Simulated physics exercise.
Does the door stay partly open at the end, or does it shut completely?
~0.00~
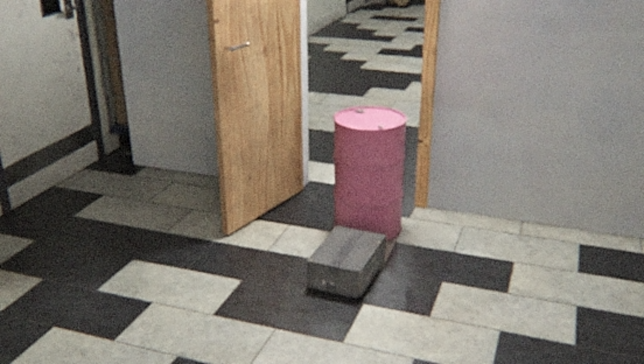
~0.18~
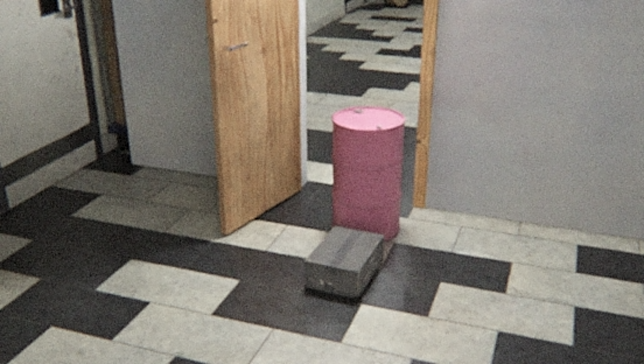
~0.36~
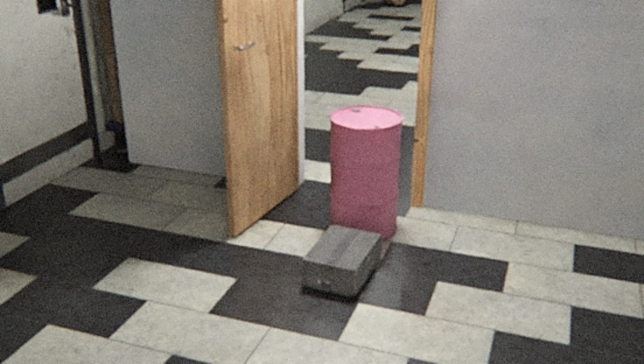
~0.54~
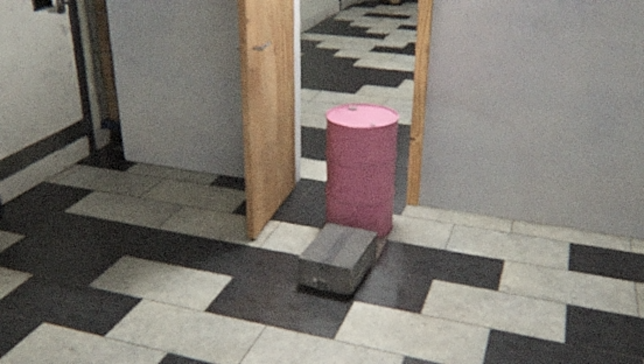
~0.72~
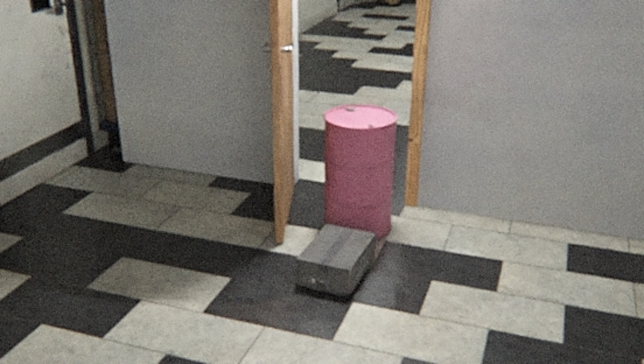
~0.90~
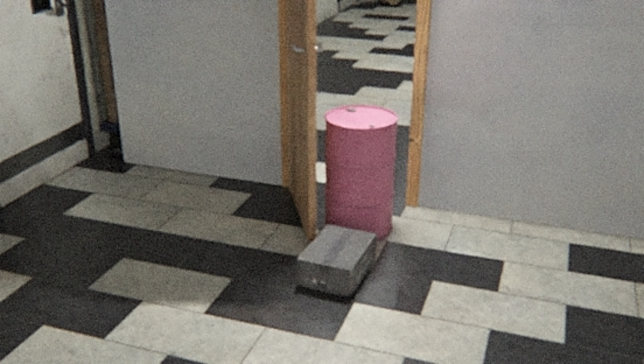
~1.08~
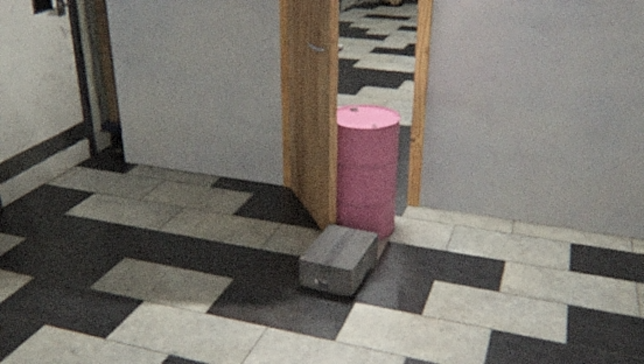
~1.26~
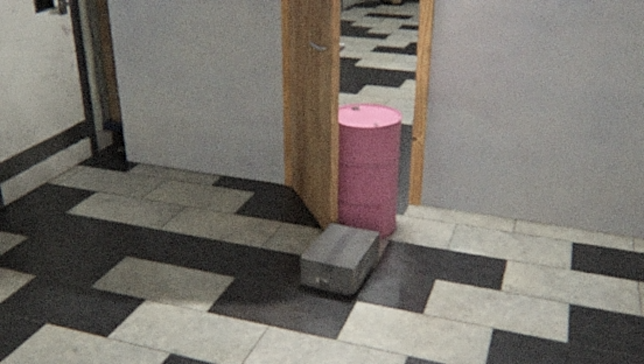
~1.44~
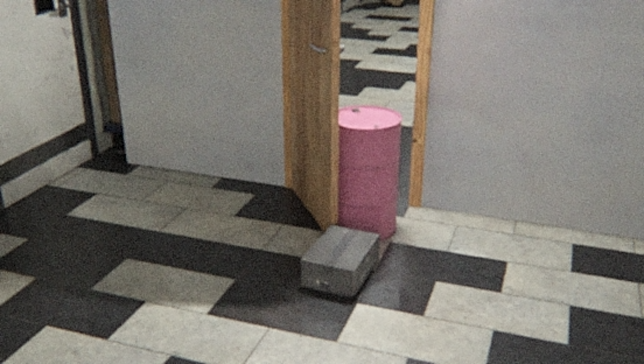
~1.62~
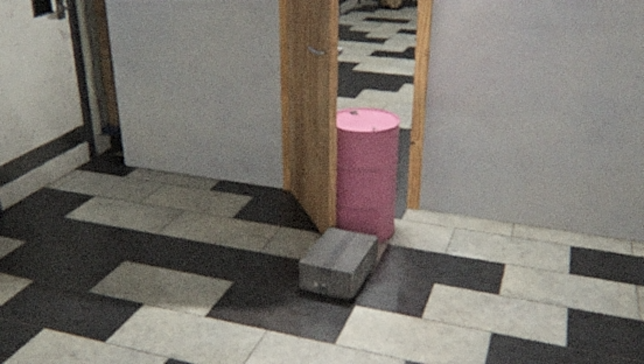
The door stays partly open, stopping short of closing beside the pink drum and the grey box.
